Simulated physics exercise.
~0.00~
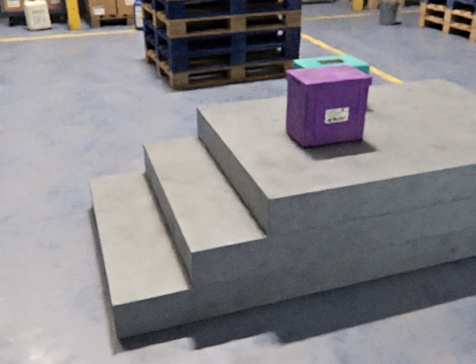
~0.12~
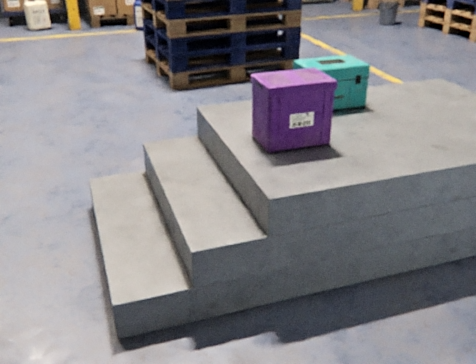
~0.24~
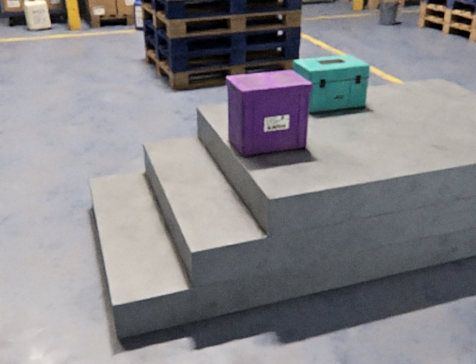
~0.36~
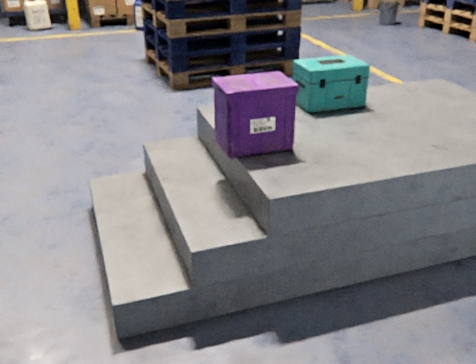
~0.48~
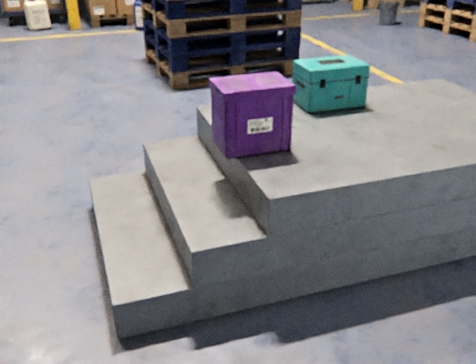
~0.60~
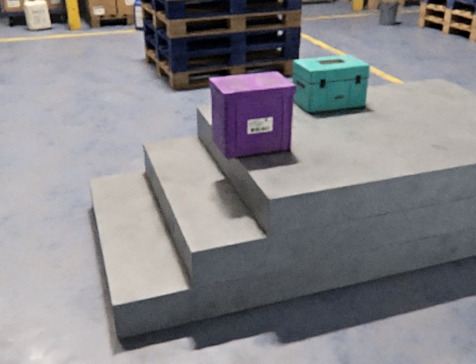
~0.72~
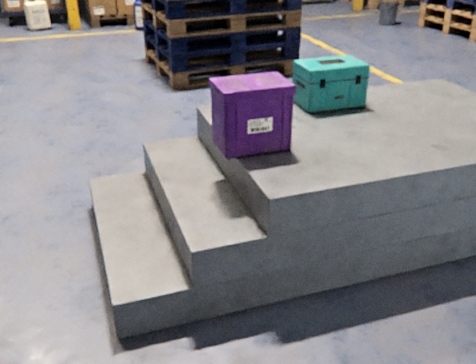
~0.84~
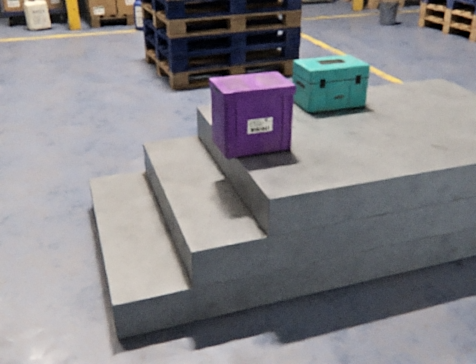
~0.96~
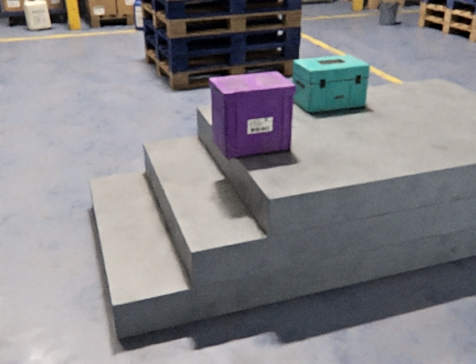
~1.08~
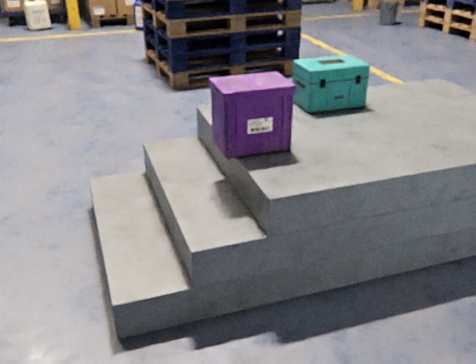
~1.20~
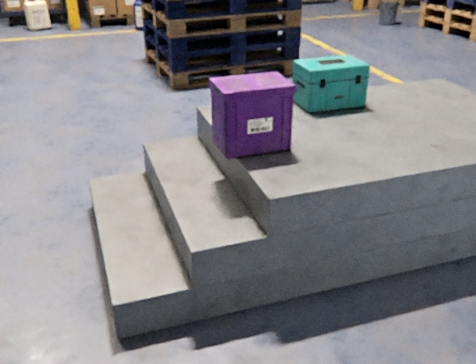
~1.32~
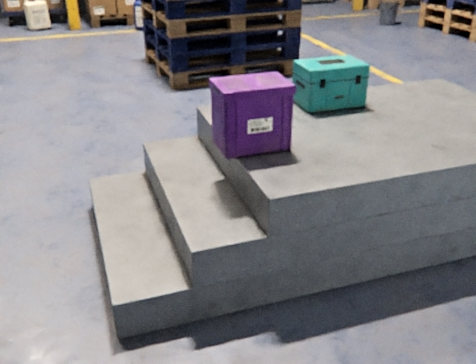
At the start, a purple tote stands upright on a gray landing with three steps leading down to the left, partly hiding a turquoise toolbox behind it. The tote slides left across the landing toward the steps, bringing the toolbox into full view. It slows as it nears the edge and comes to rest there, still upright, just short of dropping onto the step below. The toolbox stays in its place throughout. At the end, both the tote and the toolbox stand motionless on the landing, and the steps remain empty.
